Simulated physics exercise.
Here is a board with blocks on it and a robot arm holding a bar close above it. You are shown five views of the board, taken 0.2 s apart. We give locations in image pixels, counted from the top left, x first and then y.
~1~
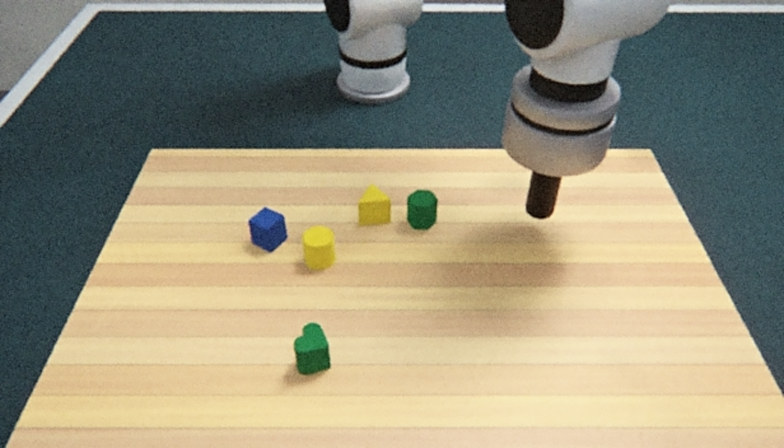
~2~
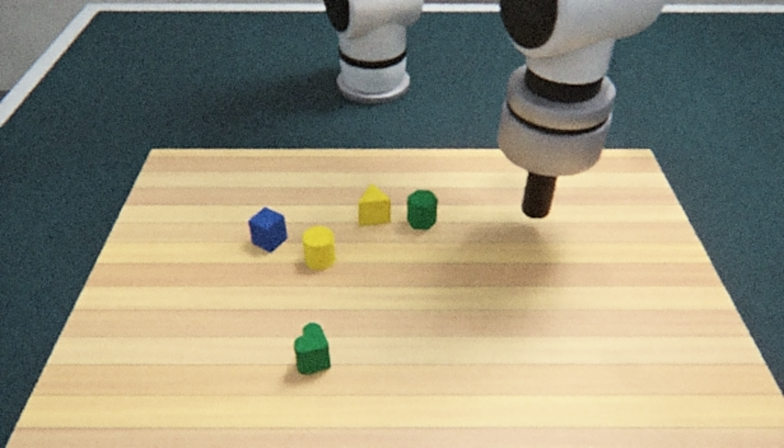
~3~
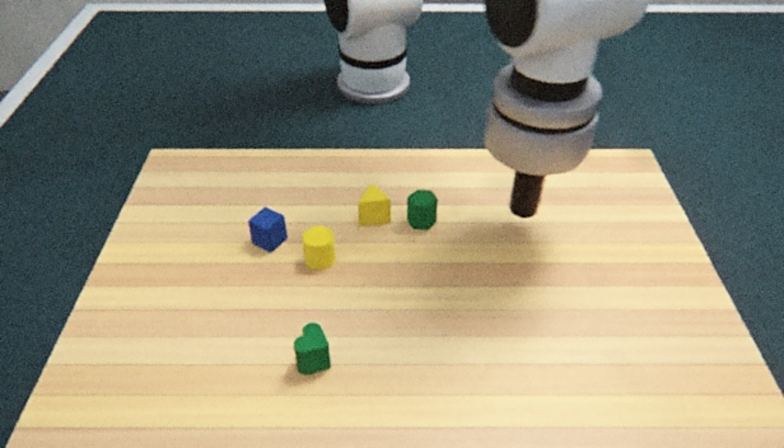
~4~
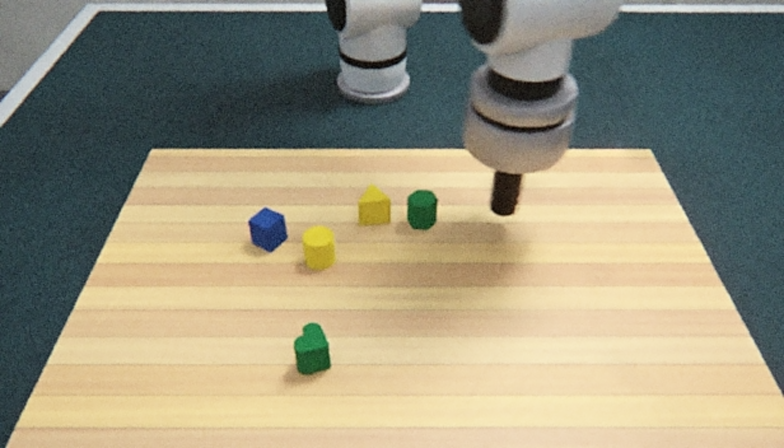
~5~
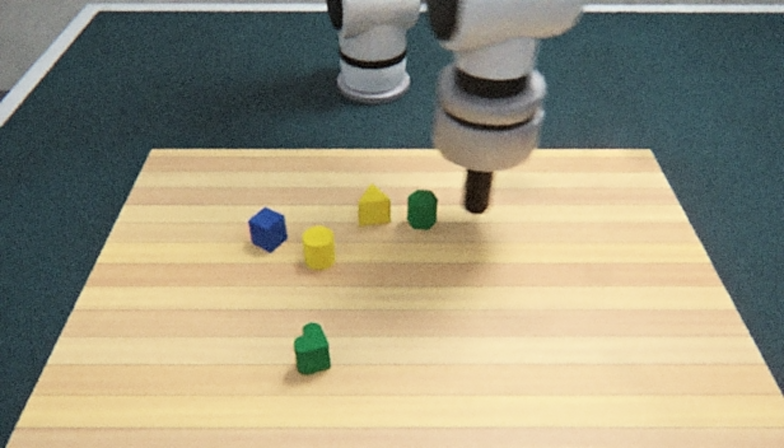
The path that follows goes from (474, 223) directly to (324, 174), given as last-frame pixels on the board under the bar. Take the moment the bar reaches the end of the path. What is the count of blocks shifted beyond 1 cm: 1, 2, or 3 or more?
I predict one.
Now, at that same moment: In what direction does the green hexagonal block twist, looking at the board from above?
Turns anticlockwise.
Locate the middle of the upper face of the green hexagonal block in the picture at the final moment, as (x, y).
Answer: (398, 197).
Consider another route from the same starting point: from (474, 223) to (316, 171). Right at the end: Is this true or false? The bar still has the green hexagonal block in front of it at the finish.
False.
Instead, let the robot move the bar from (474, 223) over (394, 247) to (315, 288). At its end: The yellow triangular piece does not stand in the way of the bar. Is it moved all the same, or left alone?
It keeps its spot.
On the path given first. One third of the way, bar at (420, 190); green hexagonal block at (401, 197), turned 50° anticlockwise.
Two thirds of the way, bar at (370, 174); yellow triangular piece at (370, 196), turned 20° clockwise; green hexagonal block at (398, 197), turned 65° anticlockwise.
At the end, bar at (323, 158); yellow triangular piece at (370, 196), turned 20° clockwise; green hexagonal block at (398, 197), turned 65° anticlockwise.
